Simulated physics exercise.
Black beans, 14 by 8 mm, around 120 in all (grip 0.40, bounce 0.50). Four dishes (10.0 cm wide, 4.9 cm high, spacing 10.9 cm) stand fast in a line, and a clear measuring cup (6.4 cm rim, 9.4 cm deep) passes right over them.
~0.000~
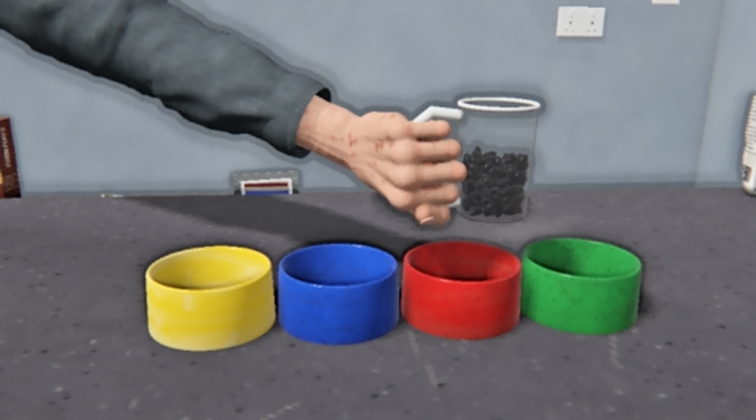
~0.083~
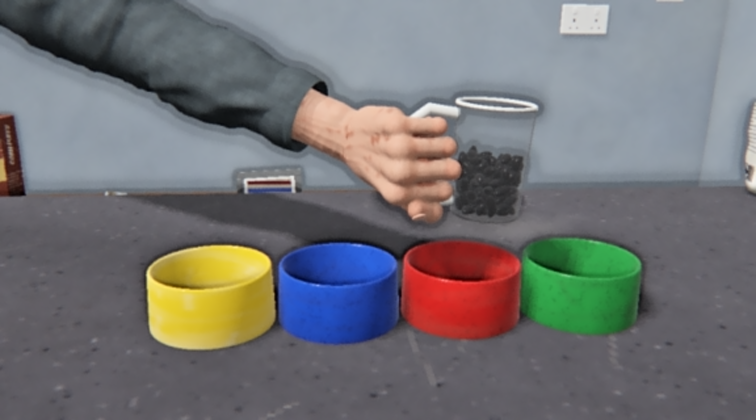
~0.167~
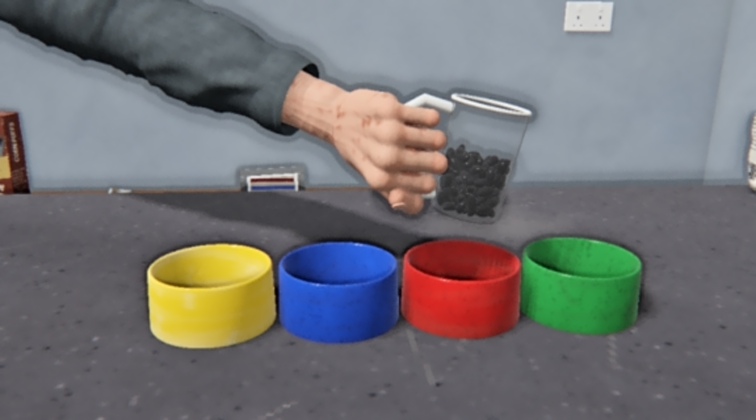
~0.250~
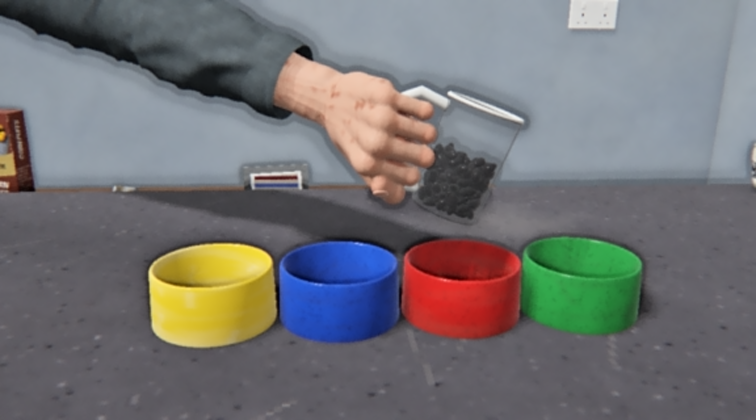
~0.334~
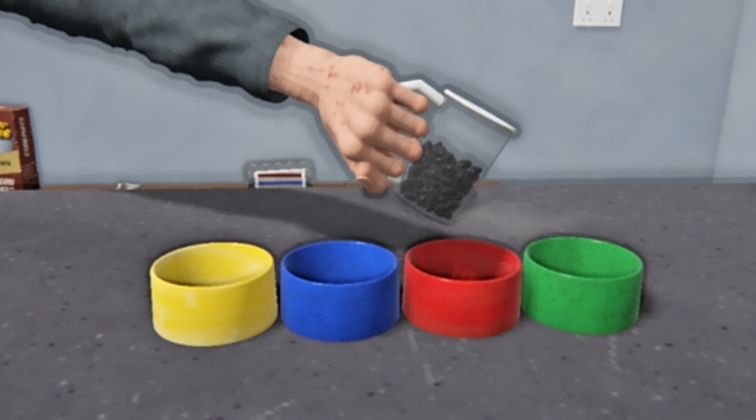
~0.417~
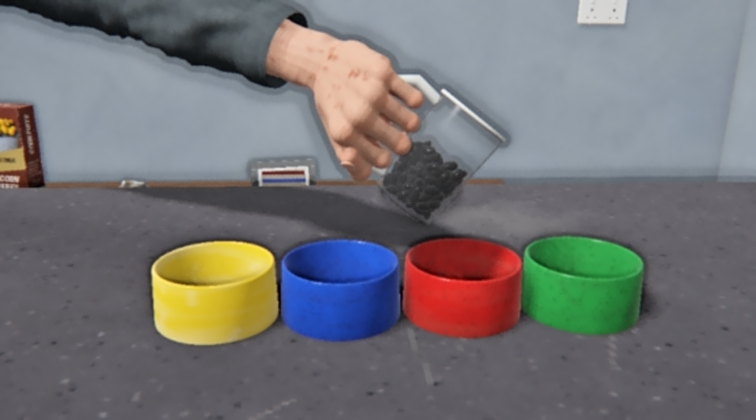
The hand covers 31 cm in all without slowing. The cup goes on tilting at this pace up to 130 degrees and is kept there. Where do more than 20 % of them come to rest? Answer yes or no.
Red: No, blue: Yes, green: No, yellow: No, counter: No.
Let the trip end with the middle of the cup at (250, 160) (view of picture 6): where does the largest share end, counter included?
Most goes to: Blue.
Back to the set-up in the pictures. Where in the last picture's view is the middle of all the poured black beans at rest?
At about (343, 295).
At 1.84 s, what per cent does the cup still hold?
Roughly 0 per cent.
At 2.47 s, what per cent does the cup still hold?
About 0 per cent.
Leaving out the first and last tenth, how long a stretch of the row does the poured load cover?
Roughly 6 cm.
After 1.27 s, tilt 127 degrees; cup holds 65 %, blue 35 %.
After 1.84 s, tilt 130 degrees; cup holds 0 %, blue 100 %.
After 2.47 s, tilt 130 degrees; cup holds 0 %, blue 100 %.
By 2.8 s all is still; red 0 %, blue 100 %, green 0 %, yellow 0 %, counter 0 %.
